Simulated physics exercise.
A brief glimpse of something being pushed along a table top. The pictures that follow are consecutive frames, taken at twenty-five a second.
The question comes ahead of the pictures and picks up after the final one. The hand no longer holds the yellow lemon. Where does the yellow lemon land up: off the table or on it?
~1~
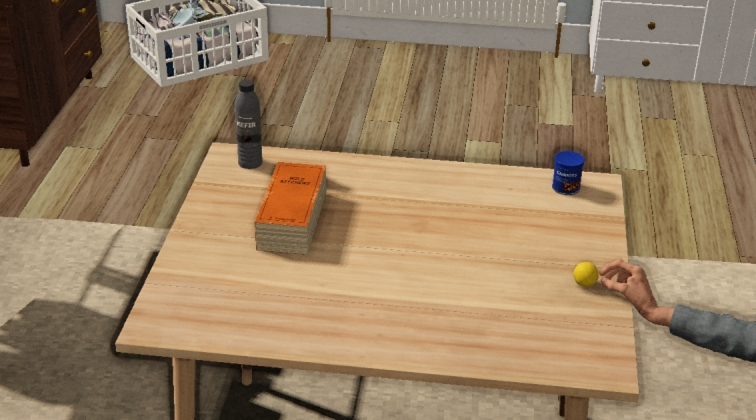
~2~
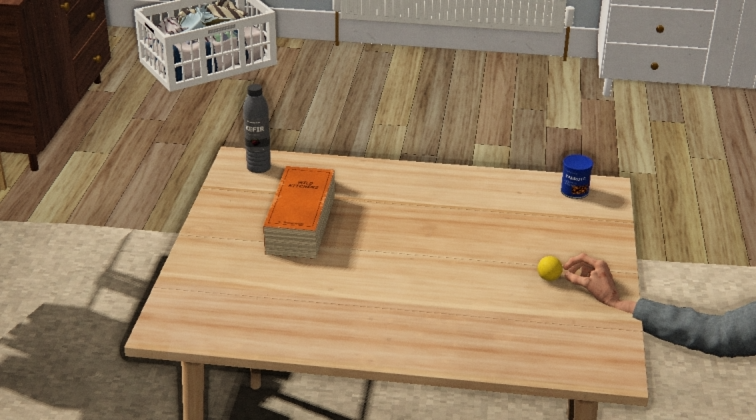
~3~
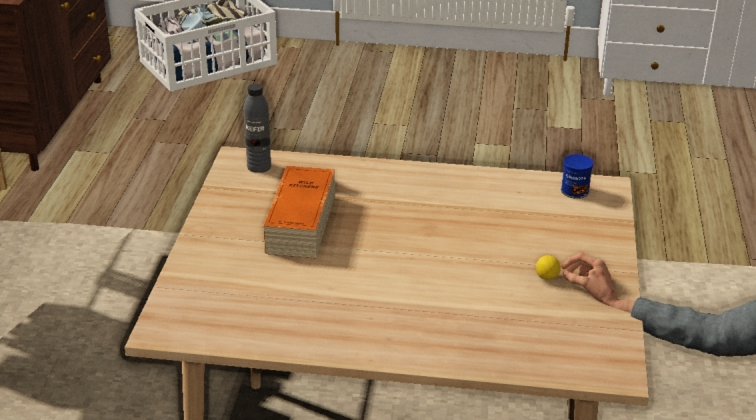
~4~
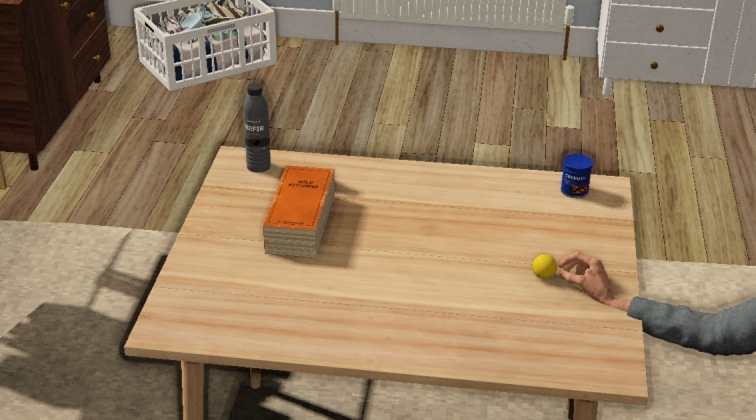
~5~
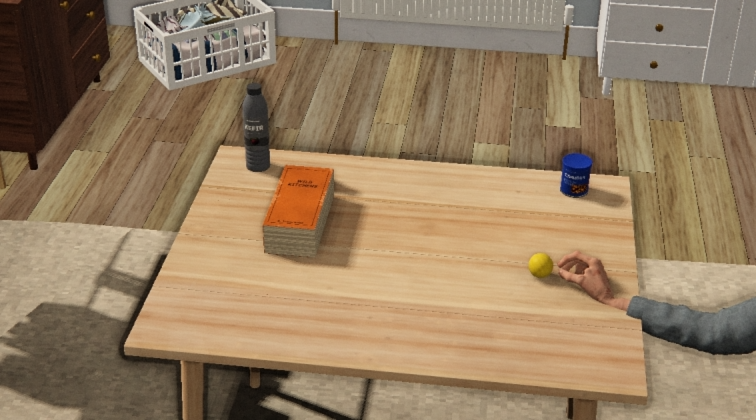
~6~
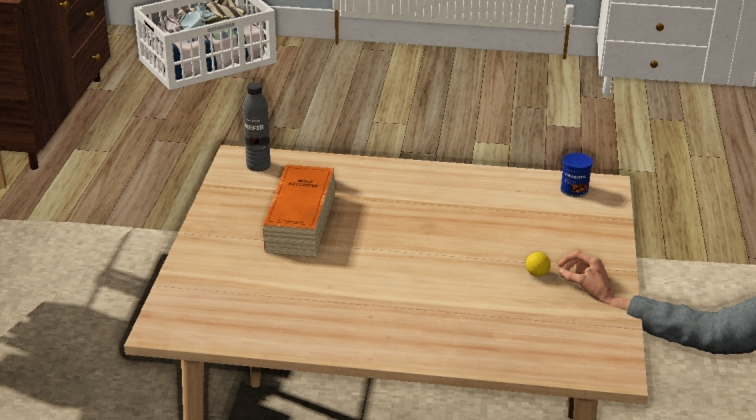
Comes to rest up top.
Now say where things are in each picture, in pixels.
The first picture shows under the hand; yellow lemon (586, 275).
The second picture shows under the hand; yellow lemon (550, 268).
The third picture shows under the hand; yellow lemon (548, 268).
The fourth picture shows yellow lemon (545, 267).
The fifth picture shows yellow lemon (541, 265).
The sixth picture shows yellow lemon (538, 265).
Then, 0.20 s on from there, yellow lemon shifted about its own width near (525, 262).
Then, 0.40 s on from there, yellow lemon shifted about its own width near (518, 260).
In the end, moved from the start, yellow lemon. At the end, from the last picture's camera, yellow lemon near (515, 260).
